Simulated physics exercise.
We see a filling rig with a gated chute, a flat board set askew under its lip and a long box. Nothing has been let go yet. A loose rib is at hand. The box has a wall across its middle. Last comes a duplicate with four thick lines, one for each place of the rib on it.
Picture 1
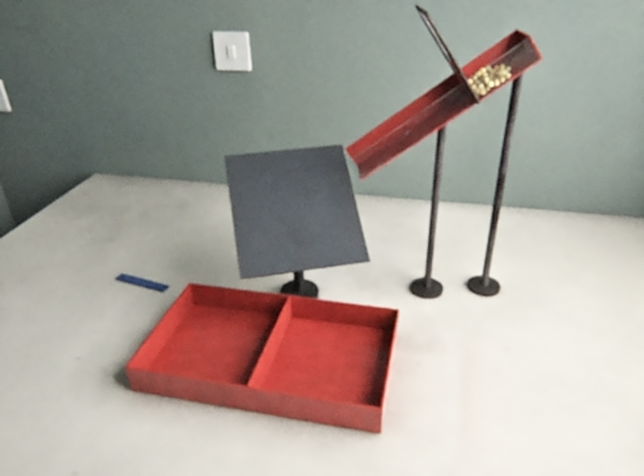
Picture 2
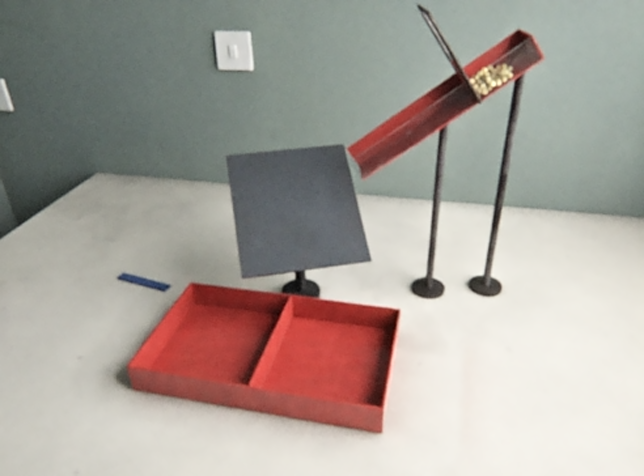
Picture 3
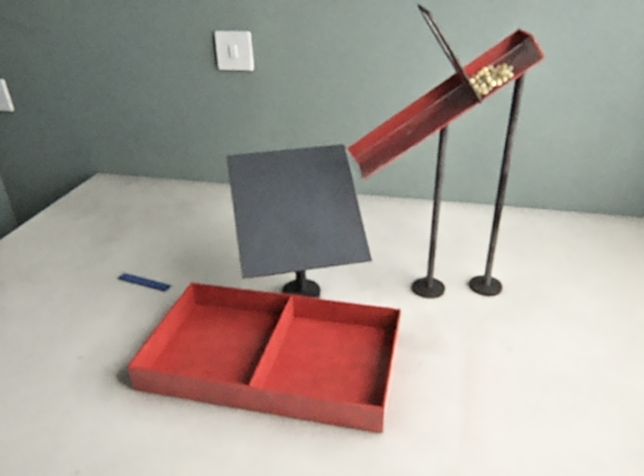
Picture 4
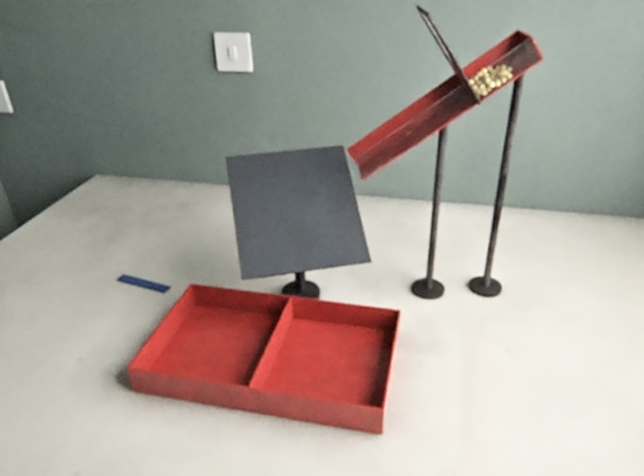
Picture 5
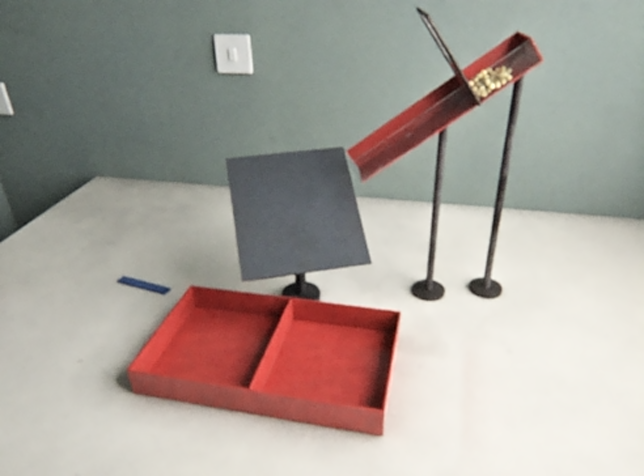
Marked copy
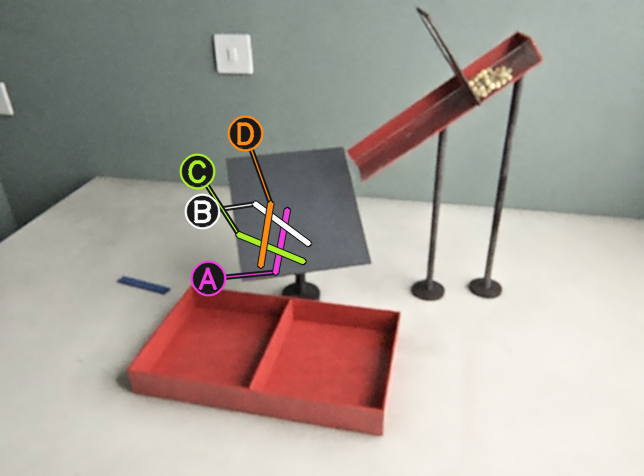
Nothing moved apart from a slight shake of the view; soya beans sat behind the shut gate of a sloping red chute, with a tilted dark board and an empty, divided red box below.
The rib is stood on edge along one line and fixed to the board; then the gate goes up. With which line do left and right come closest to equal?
Line D does it best.
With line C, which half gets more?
The right half.
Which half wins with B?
Right.
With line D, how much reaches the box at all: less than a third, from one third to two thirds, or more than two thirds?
Line D gives more than two thirds.
On the marked copy, line A from (287, 210) to (275, 272); line B from (255, 203) to (308, 243); line C from (238, 234) to (303, 261); line D from (270, 203) to (260, 265).
With A, of what is caught, about a tenth in the left half, almost all in the right.
With B, of what is caught, just a few in the left half, almost all in the right.
With C, of what is caught, about a tenth in the left half, almost all in the right.
With D, of what is caught, roughly two thirds in the left half, roughly a third in the right.
